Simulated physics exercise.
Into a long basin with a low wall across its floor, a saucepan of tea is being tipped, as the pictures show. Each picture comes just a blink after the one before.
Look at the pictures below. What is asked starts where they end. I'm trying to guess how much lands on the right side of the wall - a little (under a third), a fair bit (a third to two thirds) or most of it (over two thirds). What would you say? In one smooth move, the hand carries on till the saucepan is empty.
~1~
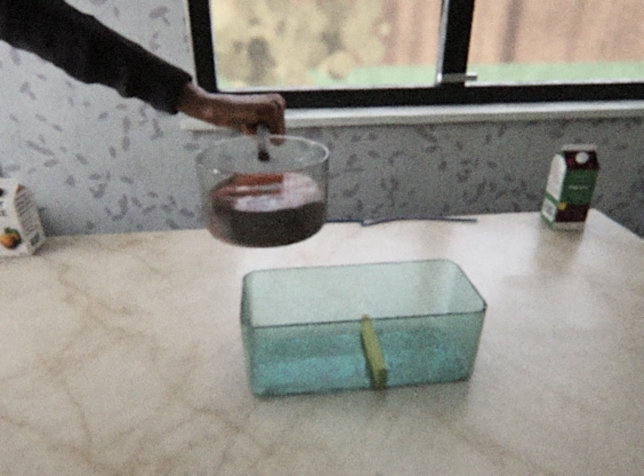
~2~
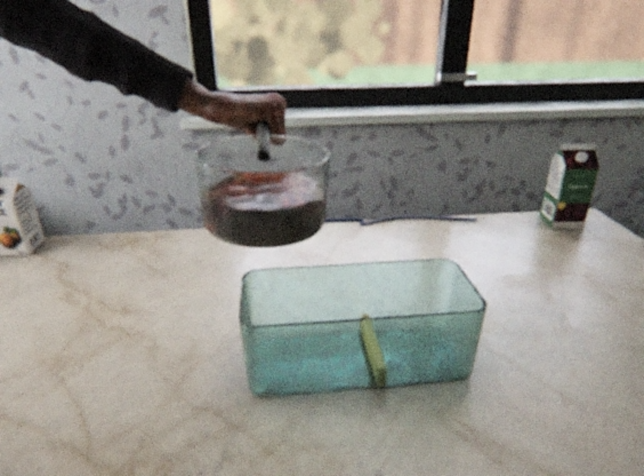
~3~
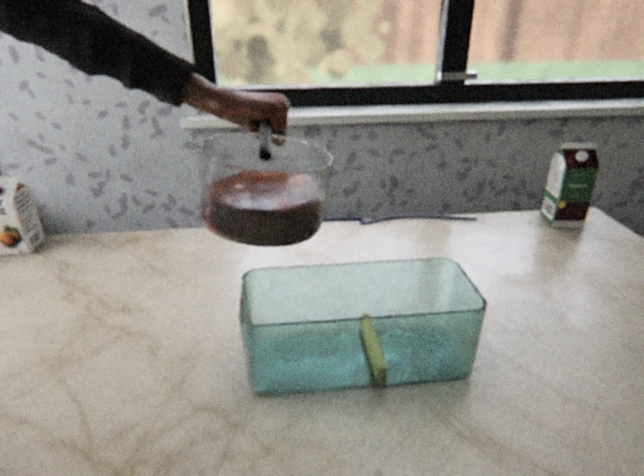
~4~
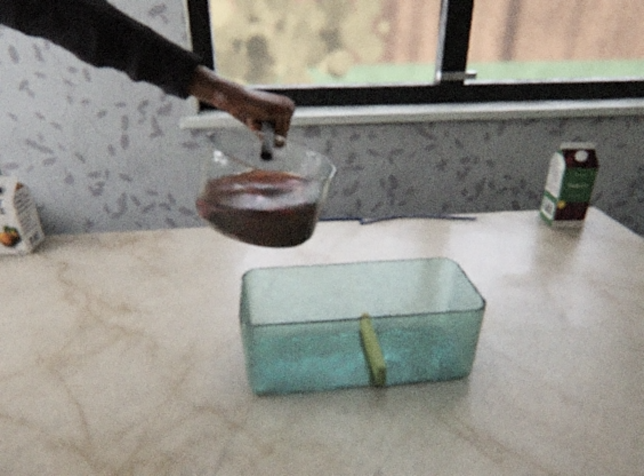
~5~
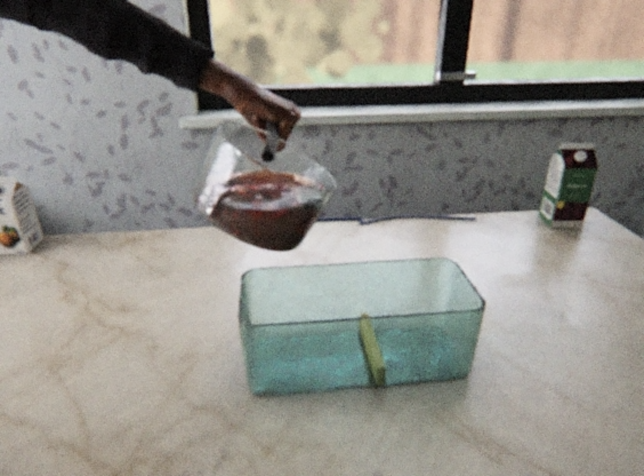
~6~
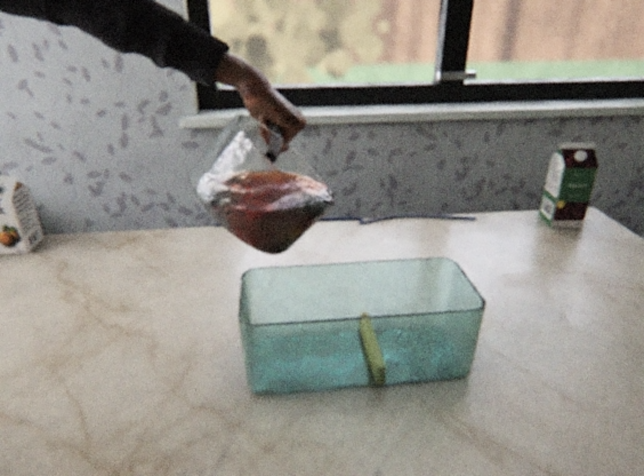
I would say a little, under a third.
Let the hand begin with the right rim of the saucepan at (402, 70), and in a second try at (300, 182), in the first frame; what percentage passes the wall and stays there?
Estimate, in order: 70 and 20 per cent.
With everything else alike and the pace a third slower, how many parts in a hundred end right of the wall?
Roughly 35 in a hundred.
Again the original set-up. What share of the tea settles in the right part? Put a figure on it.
Roughly 25 %.
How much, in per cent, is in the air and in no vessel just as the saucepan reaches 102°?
I'd put it at roughly 30 percent of it.
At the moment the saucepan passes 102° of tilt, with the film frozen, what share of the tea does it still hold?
About 30 %.
A moment on, the saucepan is tipped right over and 31 per cent is still to pour, 25 is left of the wall and 12 right of it.
Next, the saucepan is tipped right over and 3 per cent is still to pour, 67 is left of the wall and 20 right of it.
Then the saucepan is tipped right over and 0 per cent is still to pour, 74 is left of the wall and 23 right of it.
Later the saucepan is tipped right over and 0 per cent is still to pour, 73 is left of the wall and 24 right of it.
In the end 73 per cent lies left of the wall, 24 right of it and 3 outside.
